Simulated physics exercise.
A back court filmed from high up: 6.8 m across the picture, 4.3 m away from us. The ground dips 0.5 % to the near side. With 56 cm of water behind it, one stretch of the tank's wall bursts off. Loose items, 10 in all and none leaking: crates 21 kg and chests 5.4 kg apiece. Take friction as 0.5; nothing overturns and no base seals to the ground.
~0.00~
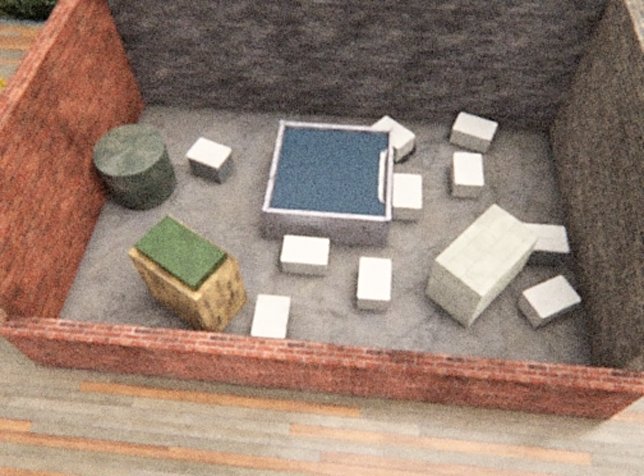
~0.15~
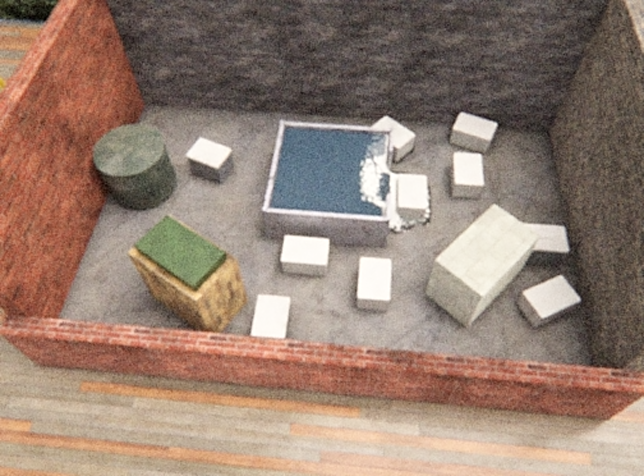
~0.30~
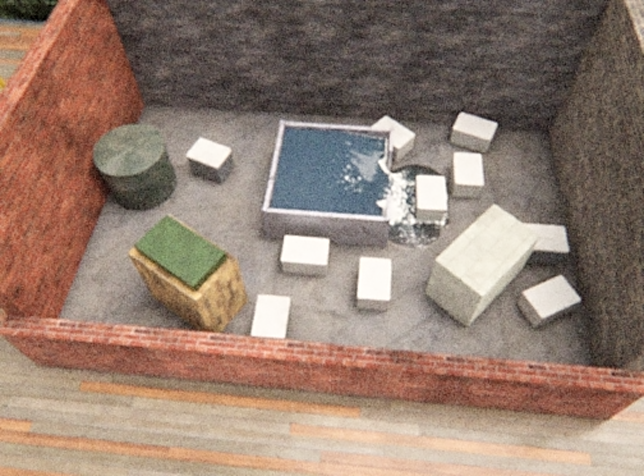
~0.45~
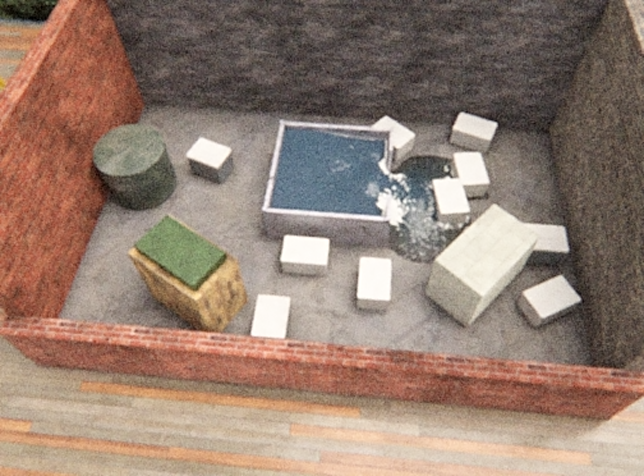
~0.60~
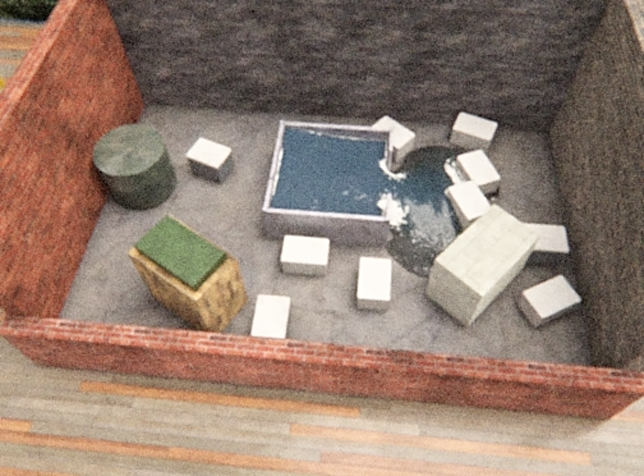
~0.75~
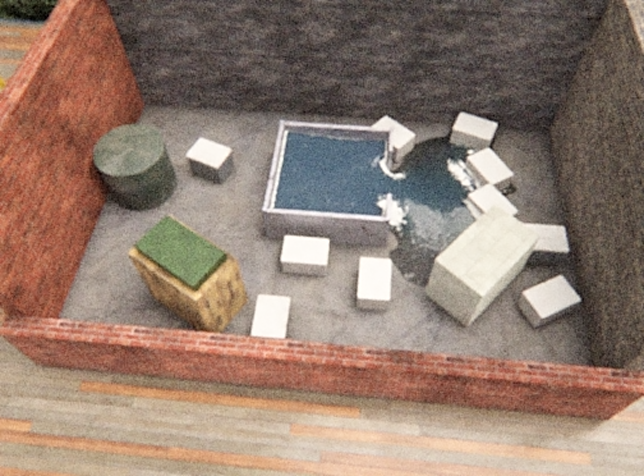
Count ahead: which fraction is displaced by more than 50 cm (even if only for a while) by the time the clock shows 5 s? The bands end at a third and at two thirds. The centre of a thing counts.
Share: From one to two thirds.
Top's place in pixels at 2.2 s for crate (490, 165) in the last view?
Around (548, 124).
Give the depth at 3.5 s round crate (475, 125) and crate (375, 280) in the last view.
About 11 and 3 cm.
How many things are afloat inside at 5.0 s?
I count 2.
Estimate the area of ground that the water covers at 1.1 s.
Some 7.5 m2.
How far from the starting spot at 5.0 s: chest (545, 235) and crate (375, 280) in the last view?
In turn: 120 cm, 0 cm.
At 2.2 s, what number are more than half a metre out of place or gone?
I count 2.
After 1.1 s 2 of 10 are over 50 cm from their spots; 0 afloat.
After 2.2 s 2 of 10 are over 50 cm from their spots; 2 afloat.
After 3.5 s 5 of 10 are over 50 cm from their spots; 4 afloat.
After 5.0 s 5 of 10 are over 50 cm from their spots, and 5 have been at some point; 2 afloat.
